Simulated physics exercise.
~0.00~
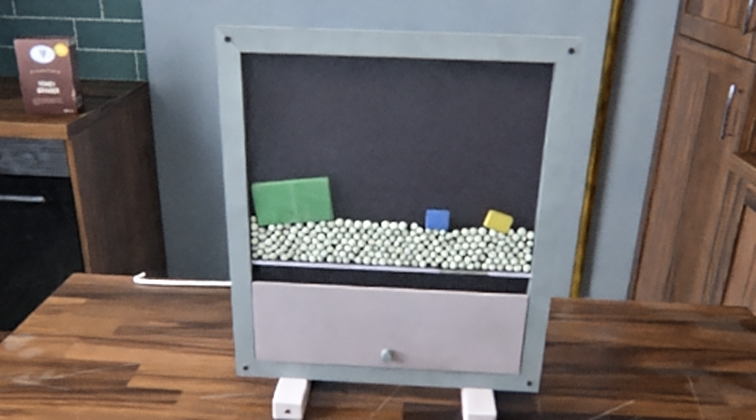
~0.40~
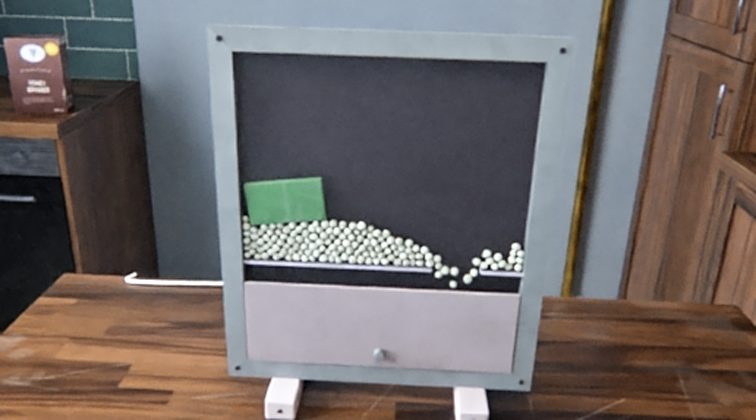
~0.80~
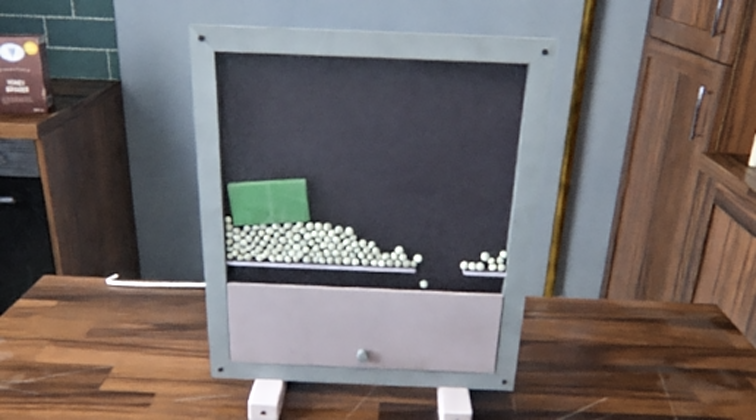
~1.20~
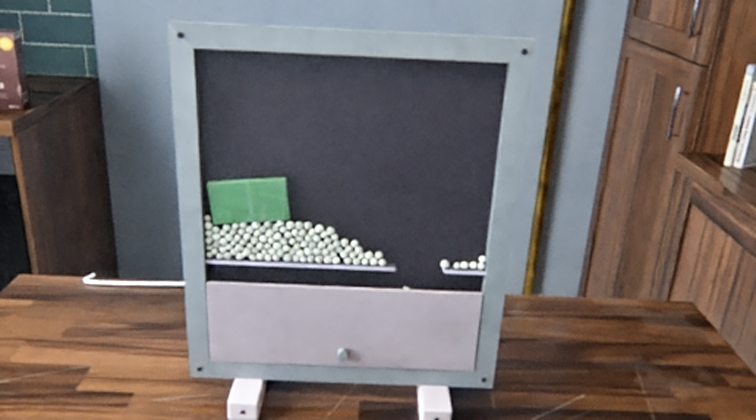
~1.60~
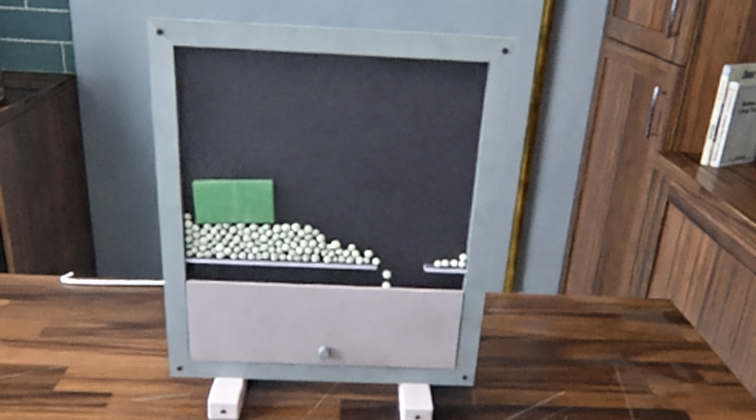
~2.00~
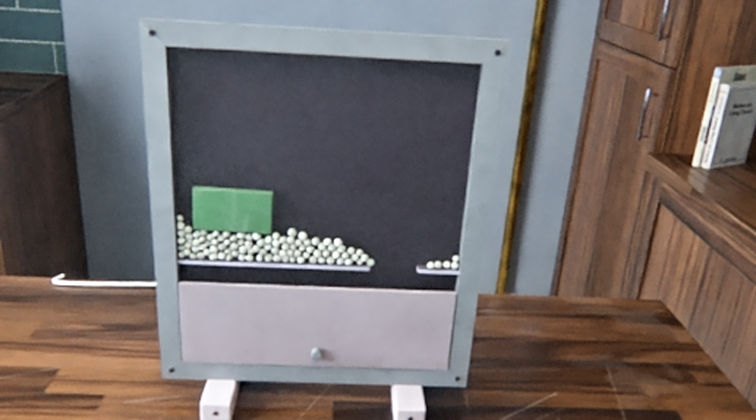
On a wooden countertop, a framed dispenser holds pale beads topped by green, blue and yellow blocks; beads pour through a gap in the floor, the blue and yellow blocks disappear, and the green block settles nearly level on the remaining pile at left.
